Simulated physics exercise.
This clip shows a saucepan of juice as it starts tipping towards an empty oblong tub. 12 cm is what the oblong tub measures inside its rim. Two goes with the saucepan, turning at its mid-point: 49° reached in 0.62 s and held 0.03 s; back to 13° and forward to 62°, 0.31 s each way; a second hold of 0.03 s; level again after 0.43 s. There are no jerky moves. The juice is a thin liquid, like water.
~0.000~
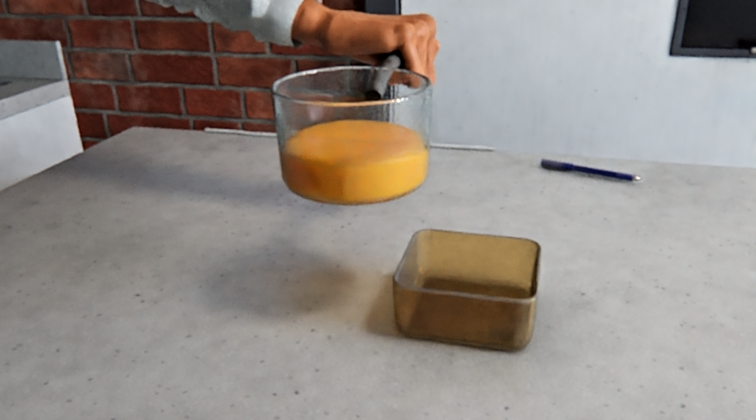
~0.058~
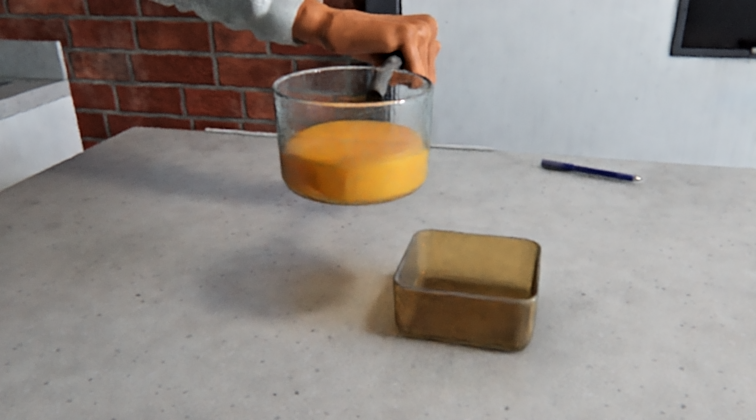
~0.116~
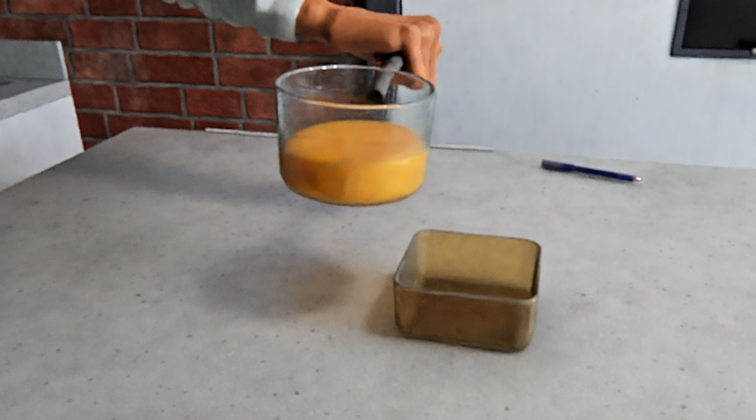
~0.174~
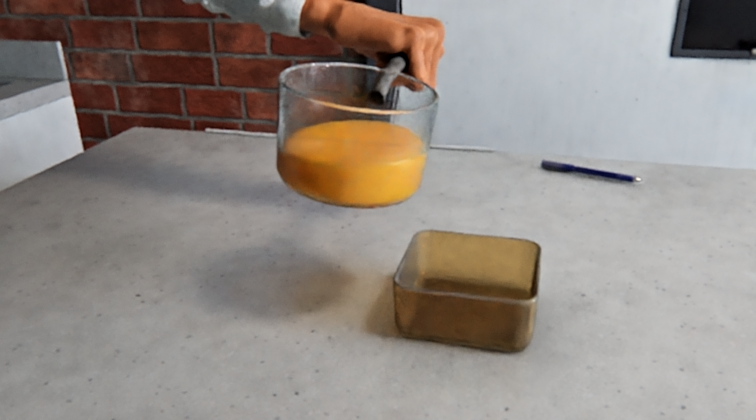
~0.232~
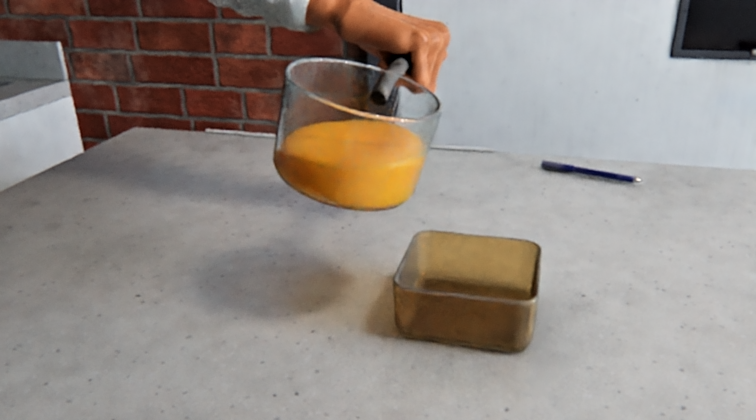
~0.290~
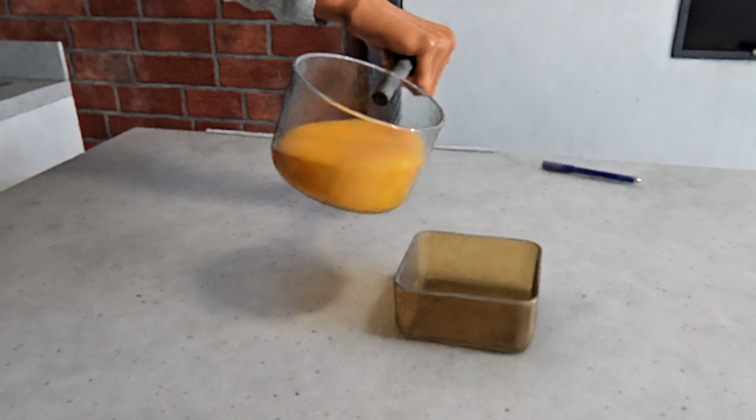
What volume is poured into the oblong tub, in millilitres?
About 130 millilitres are poured in.
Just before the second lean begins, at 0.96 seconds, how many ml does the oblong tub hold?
40 ml.
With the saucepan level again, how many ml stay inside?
About 280 ml.
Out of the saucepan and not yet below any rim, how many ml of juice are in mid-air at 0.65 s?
Estimate: Near 25 ml.
By 0.65 s the tilt is 49° and the oblong tub has 0 ml, the saucepan 395 ml, and 0 ml is on the work surface.
By 0.96 s the tilt is 13° and the oblong tub has 35 ml, the saucepan 385 ml, and 0 ml is on the work surface.
By 1.30 s the tilt is 62° and the oblong tub has 35 ml, the saucepan 325 ml, and 5 ml is on the work surface.
By 1.61 s the tilt is 12° and the oblong tub has 130 ml, the saucepan 280 ml, and 5 ml is on the work surface.
At rest the oblong tub has 130 ml, the saucepan 280 ml, and 15 ml is on the work surface.
